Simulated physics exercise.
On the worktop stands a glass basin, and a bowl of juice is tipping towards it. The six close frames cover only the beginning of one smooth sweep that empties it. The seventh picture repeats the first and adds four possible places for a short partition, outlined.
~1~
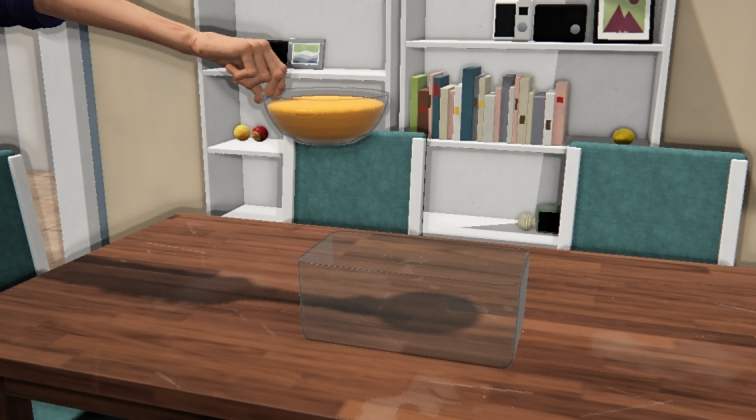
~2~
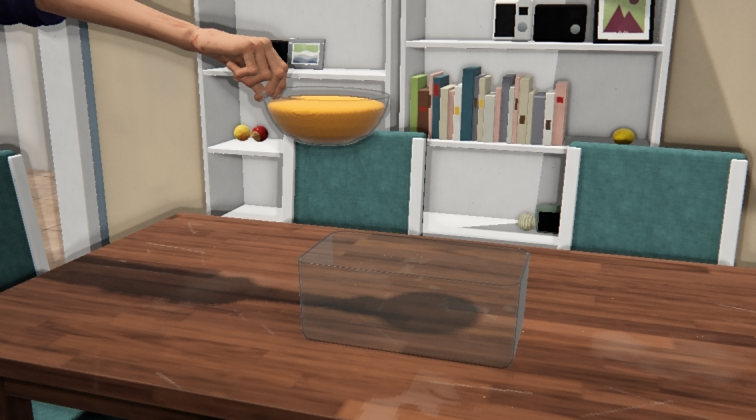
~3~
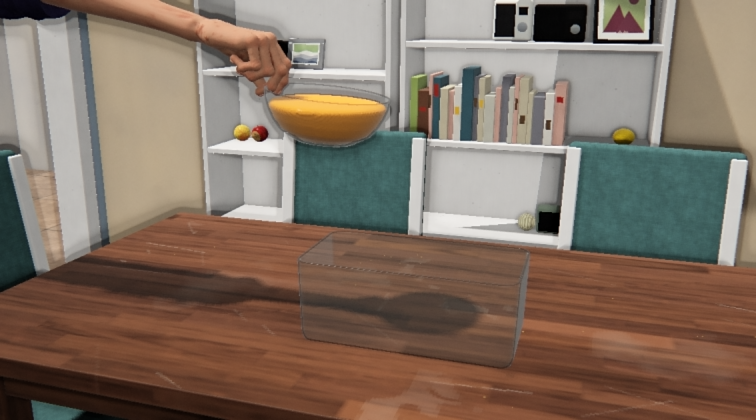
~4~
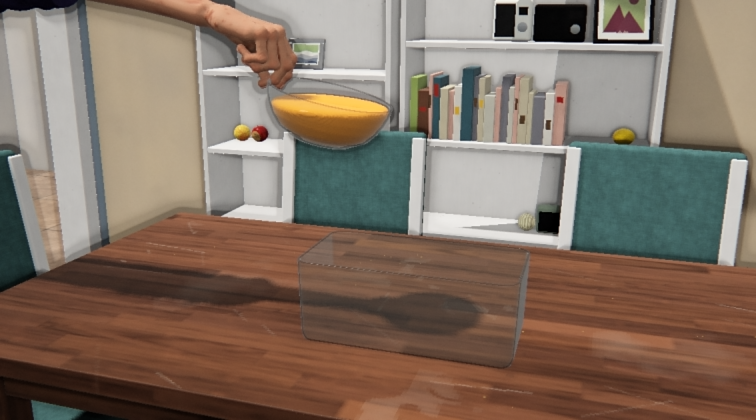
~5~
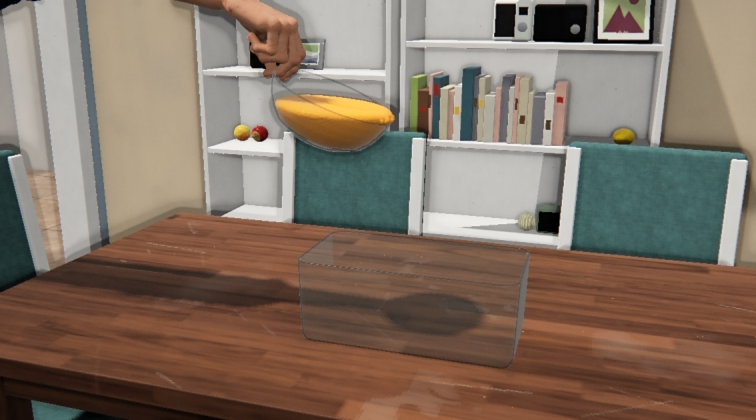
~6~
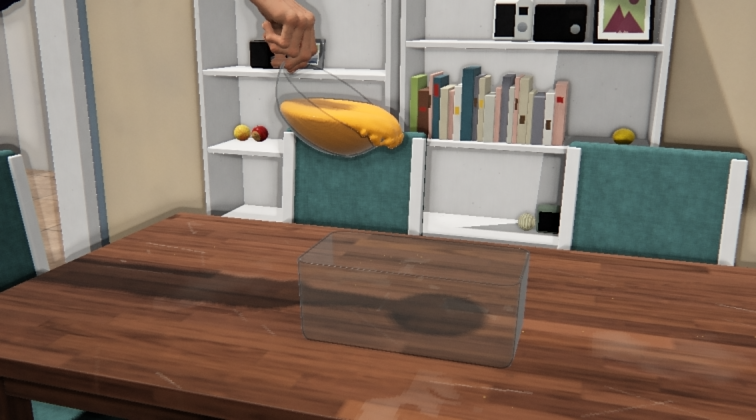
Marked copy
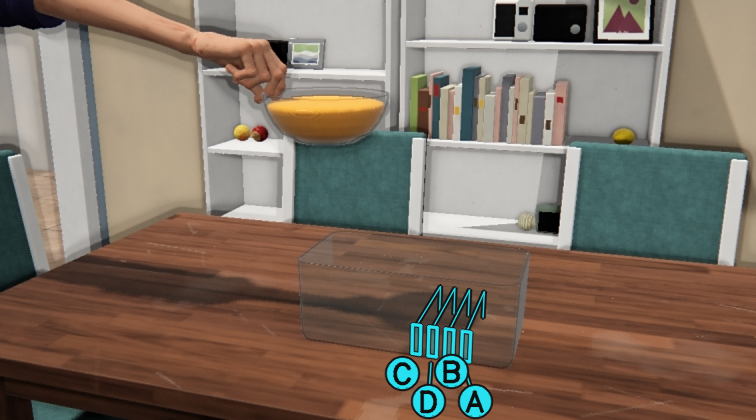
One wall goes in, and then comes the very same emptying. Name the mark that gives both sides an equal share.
C is best.
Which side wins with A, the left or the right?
The left one.
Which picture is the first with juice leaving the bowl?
Picture 5.
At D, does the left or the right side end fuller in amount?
The left one.
In cyan, A at (464, 367); B at (447, 365); C at (414, 360); D at (431, 362).
Choosing A, about 83 % ends left of the wall and 11 % right of it; 7 % is lost outside.
Choosing B, about 87 % ends left of the wall and 10 % right of it; 3 % is lost outside.
Choosing C, about 53 % ends left of the wall and 44 % right of it; 3 % is lost outside.
Choosing D, about 72 % ends left of the wall and 24 % right of it; 4 % is lost outside.
